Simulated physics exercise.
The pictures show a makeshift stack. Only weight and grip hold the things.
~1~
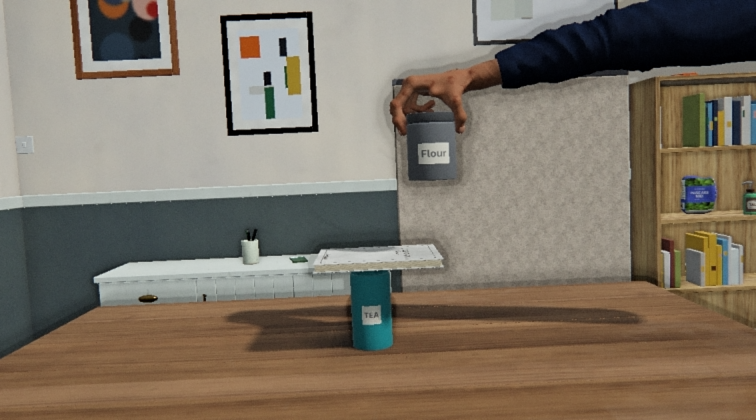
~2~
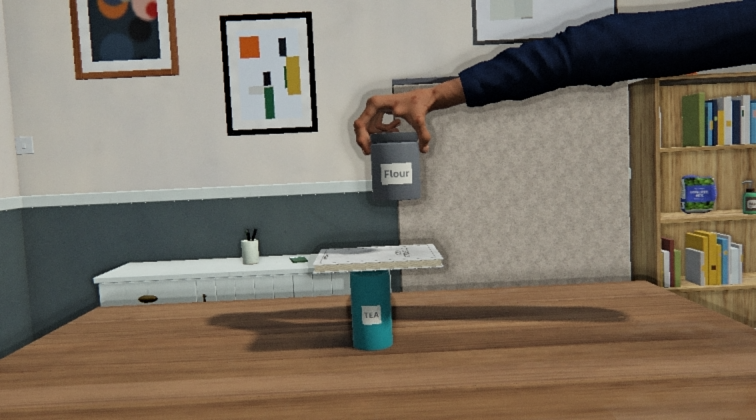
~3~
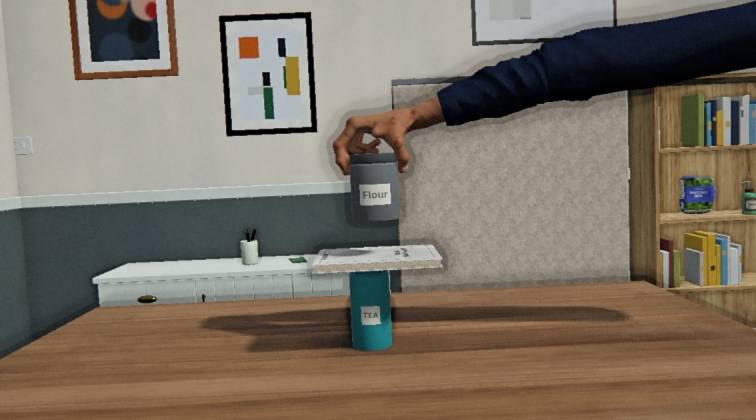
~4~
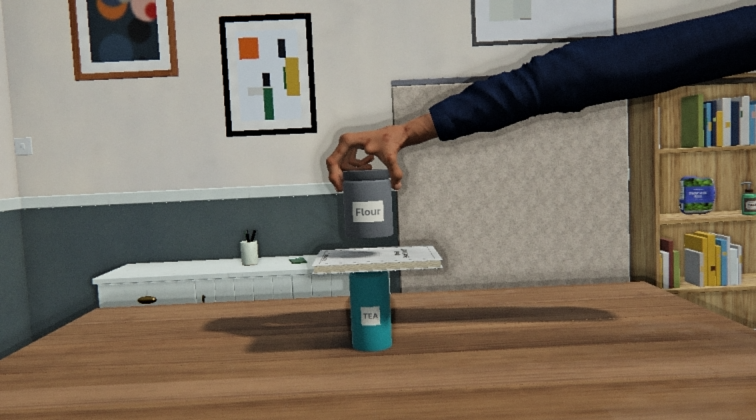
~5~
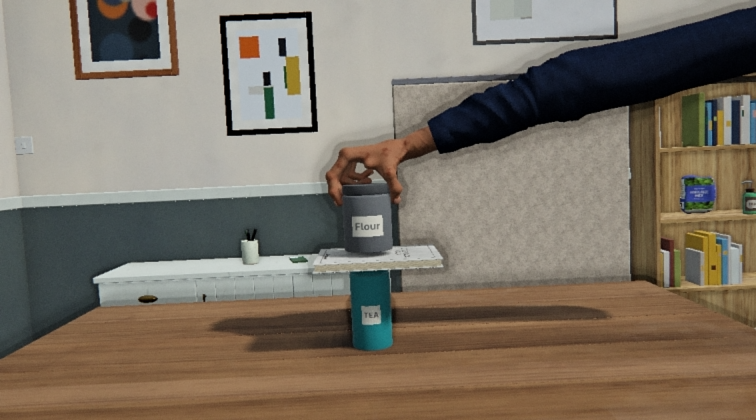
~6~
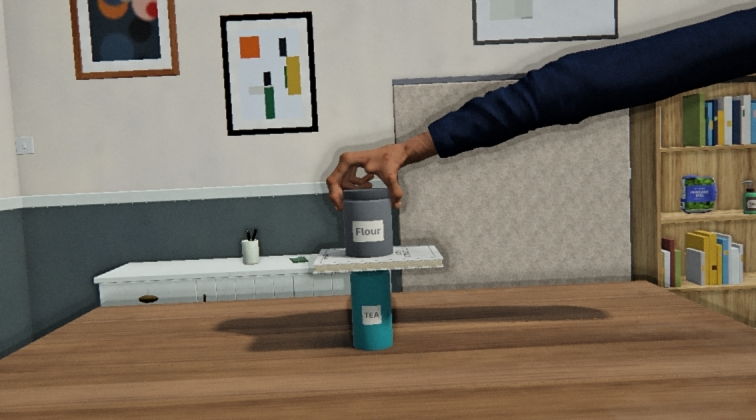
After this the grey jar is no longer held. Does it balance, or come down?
Outcome: The stack holds.
Then, 0.10 s on from there, no change.
Then, 0.40 s on from there, grey jar resting near (368, 222).
In the end, all 3 unmoved. At the end, from the last picture's camera, grey jar near (368, 222). The stack stays up.
